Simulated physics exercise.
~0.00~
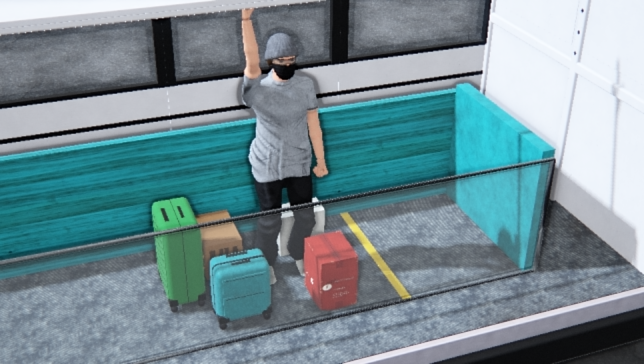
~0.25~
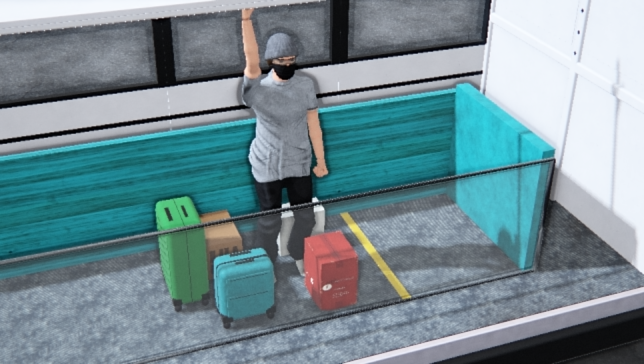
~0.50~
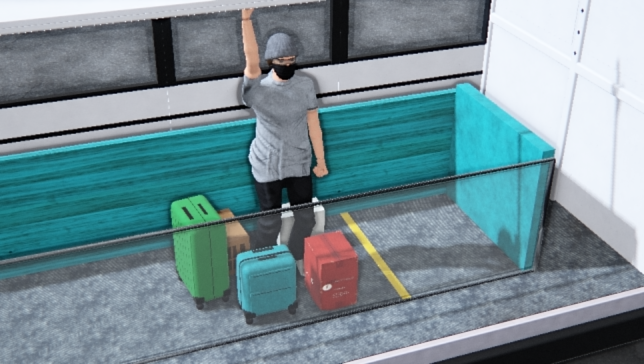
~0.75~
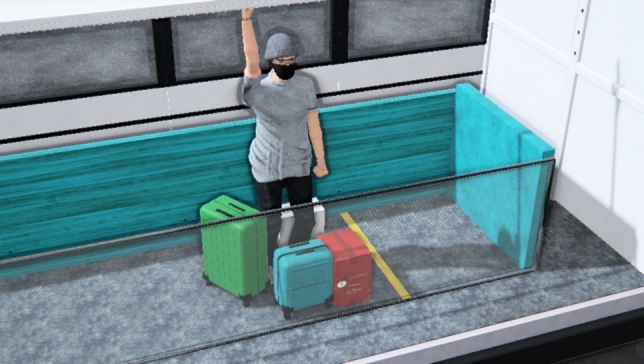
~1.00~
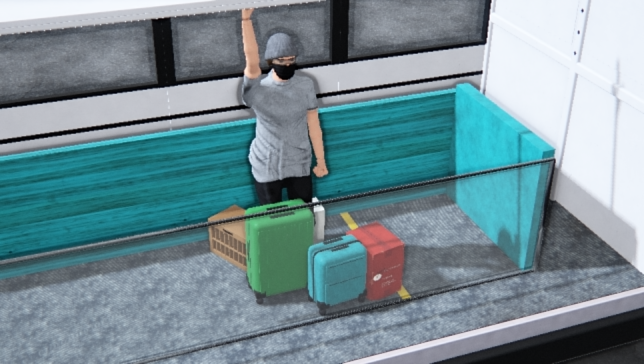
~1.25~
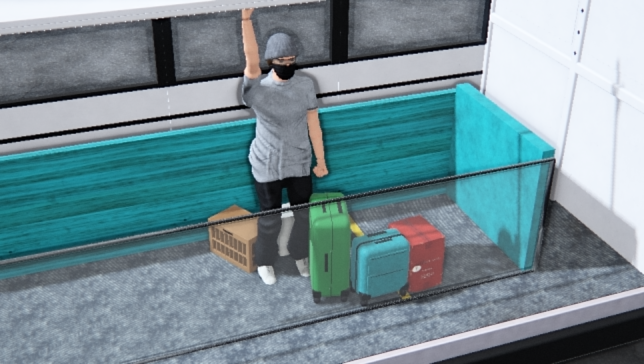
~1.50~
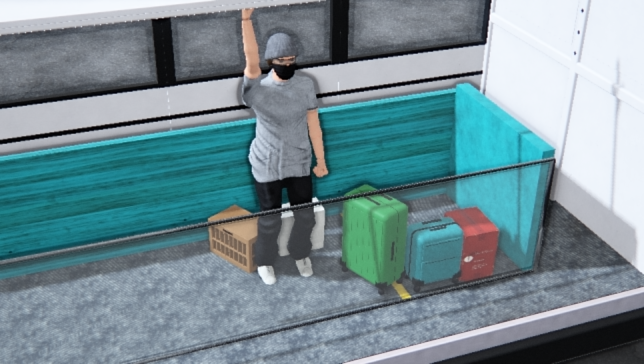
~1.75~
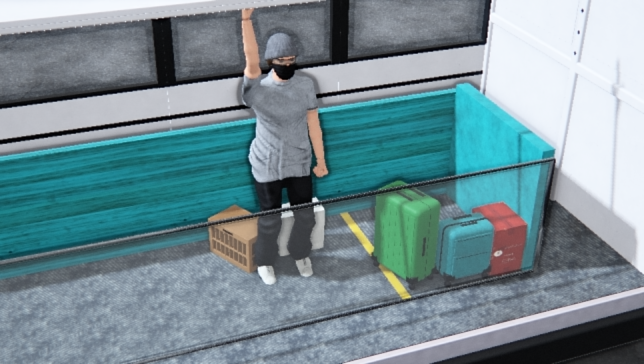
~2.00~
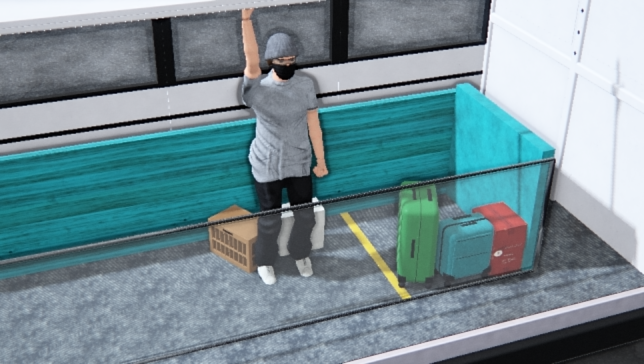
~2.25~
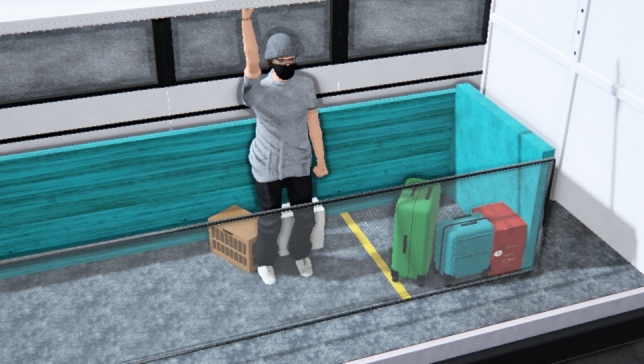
Three upright suitcases, green, teal and red, slide right and stop past the yellow line.
